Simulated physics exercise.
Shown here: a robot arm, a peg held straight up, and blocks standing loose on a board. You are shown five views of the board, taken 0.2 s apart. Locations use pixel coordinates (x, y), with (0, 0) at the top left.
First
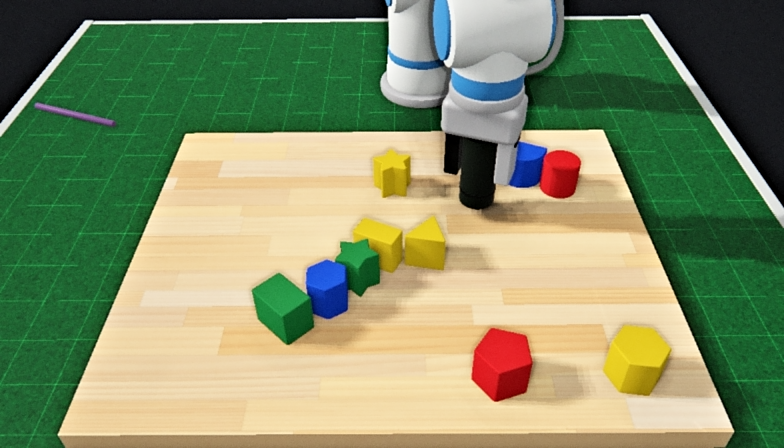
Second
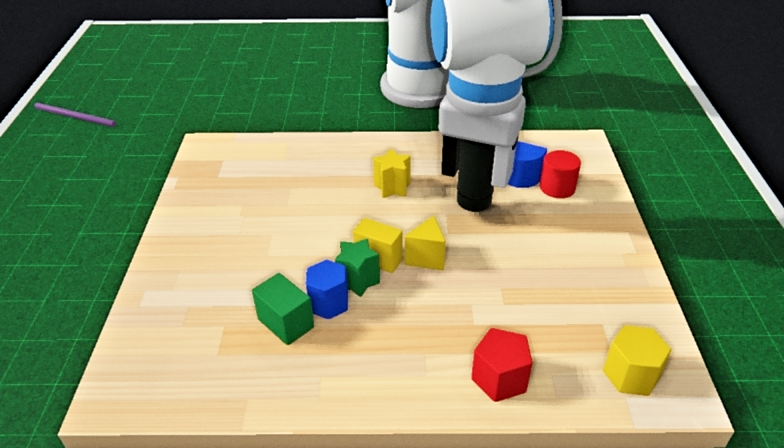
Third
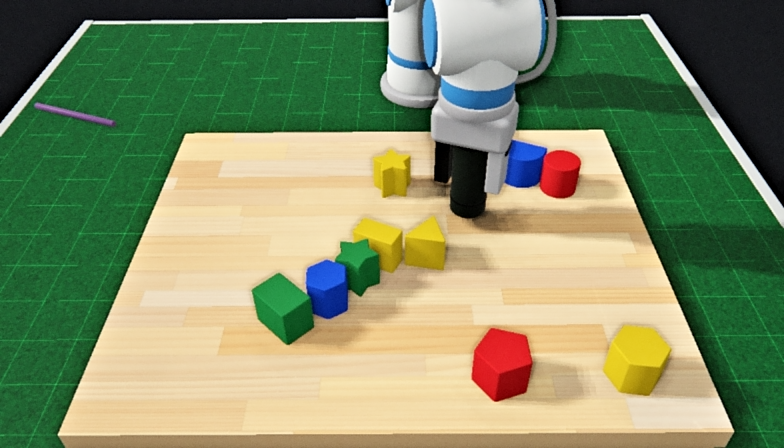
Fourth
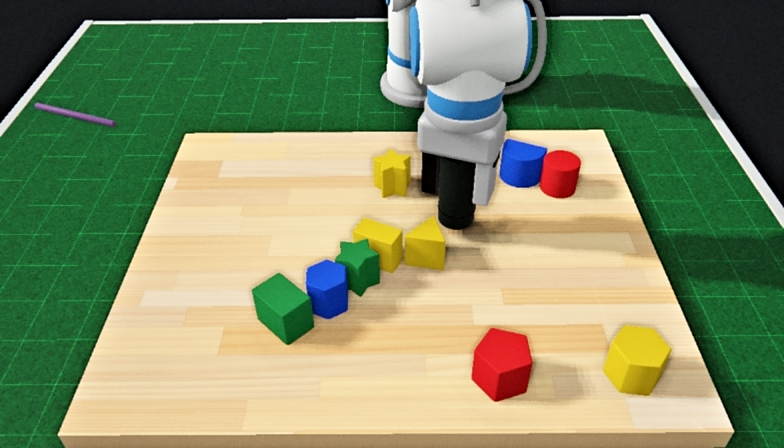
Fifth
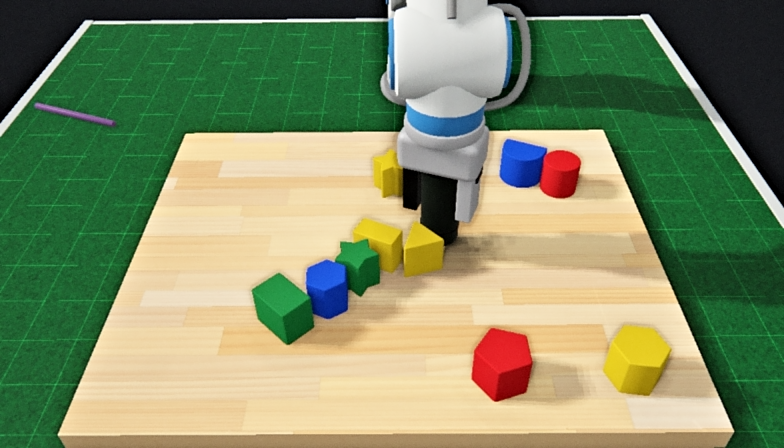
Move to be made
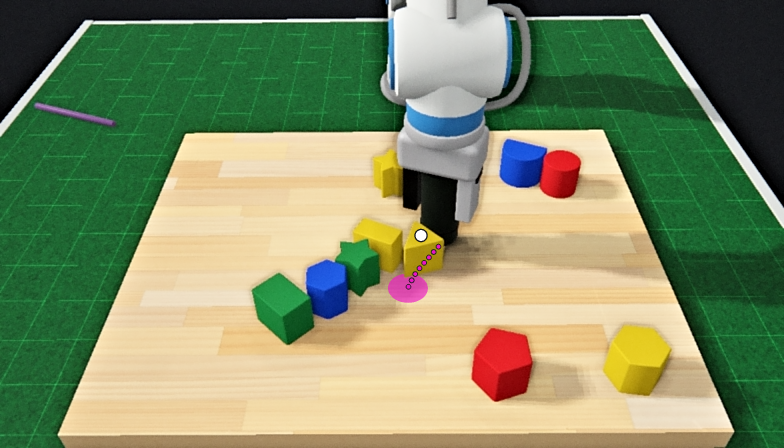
A robot arm lowered its black peg toward the left and nearer the viewer across a wooden board of colourful blocks, then nudged the yellow three-sided block slightly, while the other blocks stayed still.
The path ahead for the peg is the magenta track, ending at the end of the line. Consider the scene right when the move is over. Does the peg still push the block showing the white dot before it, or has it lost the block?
I'd say it is still being pushed.
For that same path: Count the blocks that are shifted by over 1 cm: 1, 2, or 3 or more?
It shifts a single block.
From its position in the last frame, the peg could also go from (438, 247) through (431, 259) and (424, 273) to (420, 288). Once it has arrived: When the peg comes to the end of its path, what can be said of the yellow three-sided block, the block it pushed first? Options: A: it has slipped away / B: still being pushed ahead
(B)
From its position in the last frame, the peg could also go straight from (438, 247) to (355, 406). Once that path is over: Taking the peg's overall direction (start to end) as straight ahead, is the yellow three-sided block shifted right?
Short answer: Yes.
Path on the board, from (438, 247) by way of (422, 266) to (408, 288); the dot is on the yellow three-sided block.
What follows on the original path. Halfway along, peg (422, 254); yellow three-sided block (400, 255).
At the end, peg (408, 276); yellow oblong in place; yellow three-sided block (381, 275), turned 10° clockwise.
